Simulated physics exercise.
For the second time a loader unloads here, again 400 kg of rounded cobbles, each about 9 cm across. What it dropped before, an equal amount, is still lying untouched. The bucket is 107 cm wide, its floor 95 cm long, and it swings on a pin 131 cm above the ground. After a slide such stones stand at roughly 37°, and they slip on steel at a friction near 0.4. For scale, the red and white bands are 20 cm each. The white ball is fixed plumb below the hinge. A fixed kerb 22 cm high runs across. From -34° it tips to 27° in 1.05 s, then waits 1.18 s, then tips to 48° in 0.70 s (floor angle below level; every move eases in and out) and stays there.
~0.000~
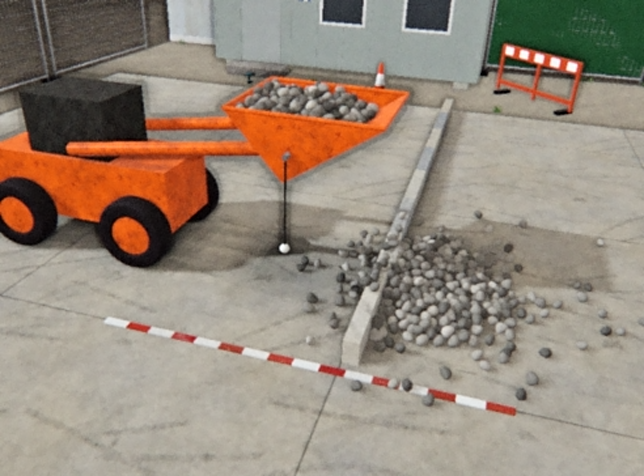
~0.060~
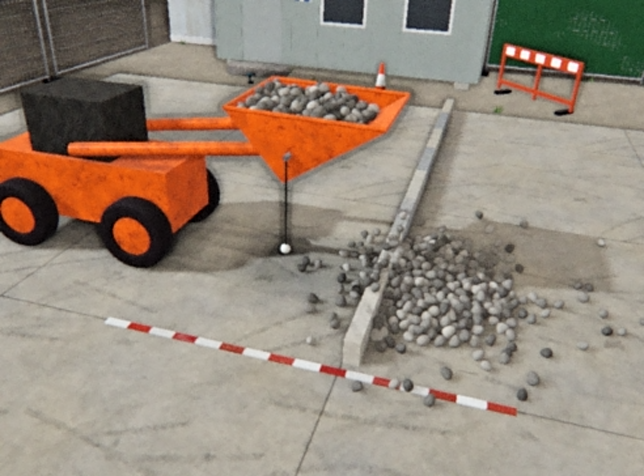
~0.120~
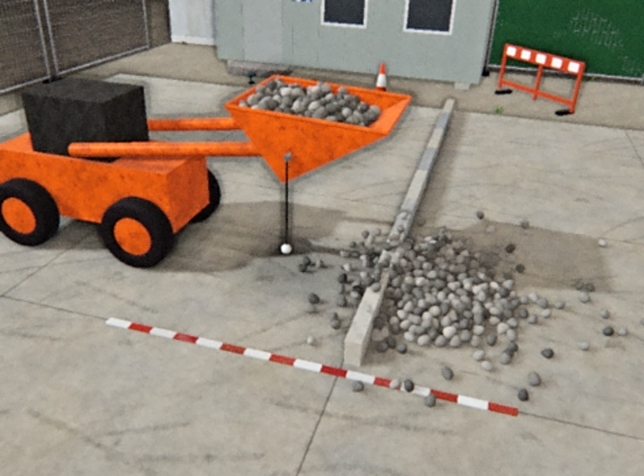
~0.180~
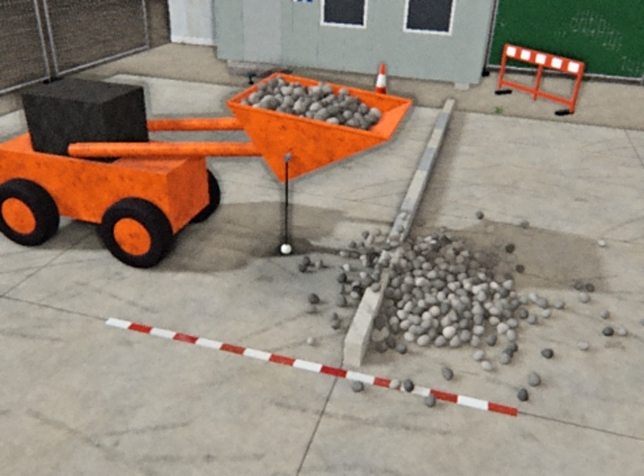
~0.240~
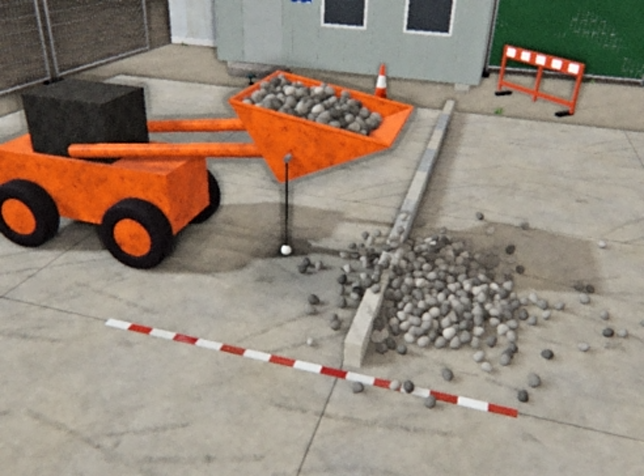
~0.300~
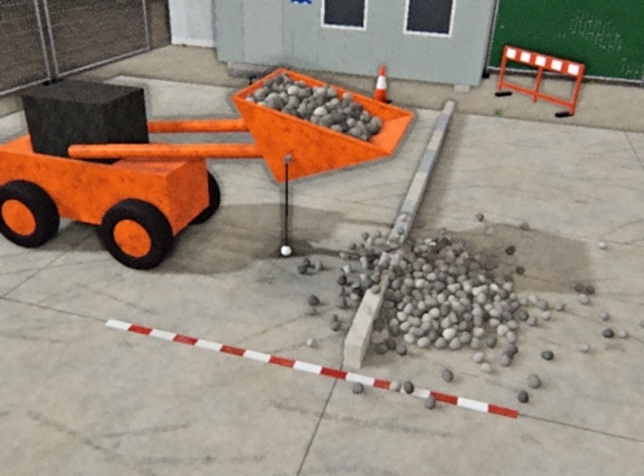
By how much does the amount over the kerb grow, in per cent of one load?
About 97 per cent.
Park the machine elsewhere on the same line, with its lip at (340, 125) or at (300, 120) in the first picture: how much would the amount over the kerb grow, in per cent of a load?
About 35 and 0 per cent.
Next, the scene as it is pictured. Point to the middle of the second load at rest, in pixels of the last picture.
Their middle is at about (433, 271).
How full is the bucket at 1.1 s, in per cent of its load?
Roughly 85 per cent is still inside.
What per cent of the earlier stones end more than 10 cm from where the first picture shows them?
Roughly 15 per cent of them.
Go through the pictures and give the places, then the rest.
In the first frame, lip at (385, 129), floor tilted -34°, highest stones at (293, 90). The earlier load is highest near (384, 258), 27 cm above ground level, 10 % on this side of the kerb, 90 % over the kerb.
In the second frame, the bucket is at -33°, its lip at (386, 131); the top of the load is at (294, 90); the stones move at 0.1 m/s on average.
In the third frame, lip at (388, 134), floor tilted -32°, highest stones at (287, 88); the stones move at 0.2 m/s on average.
In the fourth frame, the bucket is at -29°, its lip at (389, 139); the top of the load is at (289, 87); the stones move at 0.2 m/s on average.
In the fifth frame, lip at (390, 146), floor tilted -26°, highest stones at (284, 87); the stones move at 0.3 m/s on average.
In the sixth frame, lip at (391, 154), floor tilted -22°, highest stones at (284, 84); the stones move at 0.3 m/s on average.
After 0.8 s the floor is at 18°; in per cent of one load, 100 in the bucket, 10 on this side of the kerb, 90 over the kerb; the foremost stones are at (604, 302).
After 1.1 s the floor is at 27°; in per cent of one load, 87 in the bucket, 21 on this side of the kerb, 93 over the kerb; the foremost stones are at (604, 302).
After 3.4 s the floor is at 48°; in per cent of one load, 0 in the bucket, 13 on this side of the kerb, 187 over the kerb; the foremost stones are at (605, 302).
After 6.1 s the floor is at 48°; in per cent of one load, 0 in the bucket, 13 on this side of the kerb, 187 over the kerb; the foremost stones are at (605, 302). Net gain over the kerb, 97.
